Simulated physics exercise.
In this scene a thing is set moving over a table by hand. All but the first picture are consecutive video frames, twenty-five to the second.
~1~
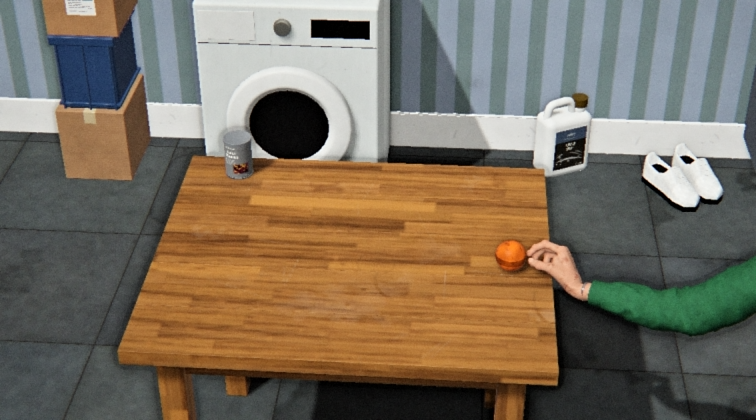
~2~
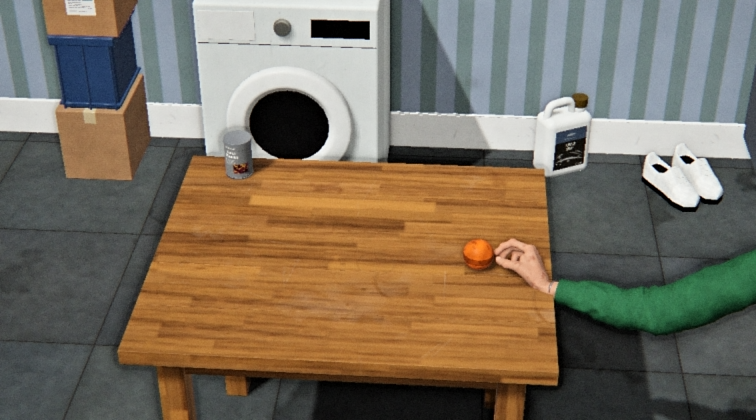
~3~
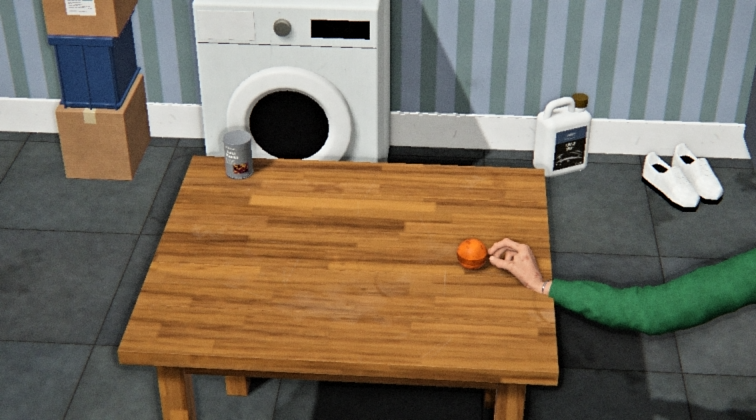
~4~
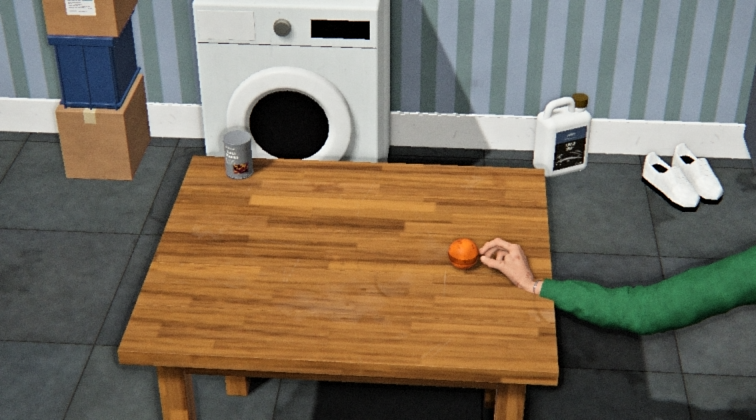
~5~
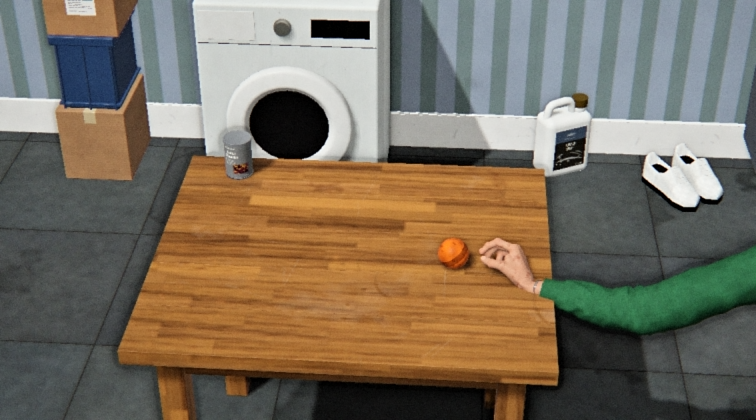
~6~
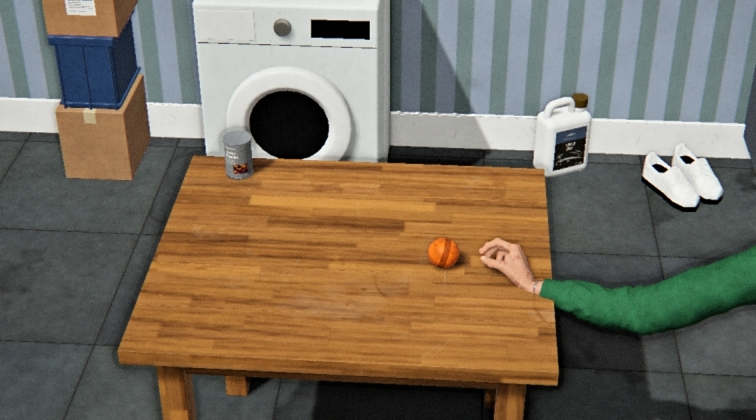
Orange ball being pushed left across a wooden table by a hand in a green sleeve, then rolling clear of the fingers.
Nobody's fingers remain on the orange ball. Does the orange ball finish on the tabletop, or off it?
The orange ball finishes off the table.
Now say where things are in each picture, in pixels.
The first frame shows under the hand; orange ball (511, 256).
The second frame shows under the hand; orange ball (479, 255).
The third frame shows under the hand; orange ball (472, 254).
The fourth frame shows orange ball (464, 254).
The fifth frame shows orange ball (454, 253) shifted a little.
The sixth frame shows orange ball (444, 253) shifted about its own width.
Then, 0.40 s on from there, orange ball shifted well along near (347, 249).
Then, 1.10 s on from there, orange ball shifted well along near (190, 242).
Then, 1.60 s on from there, orange ball now off the table.
In the end, off the table, orange ball.
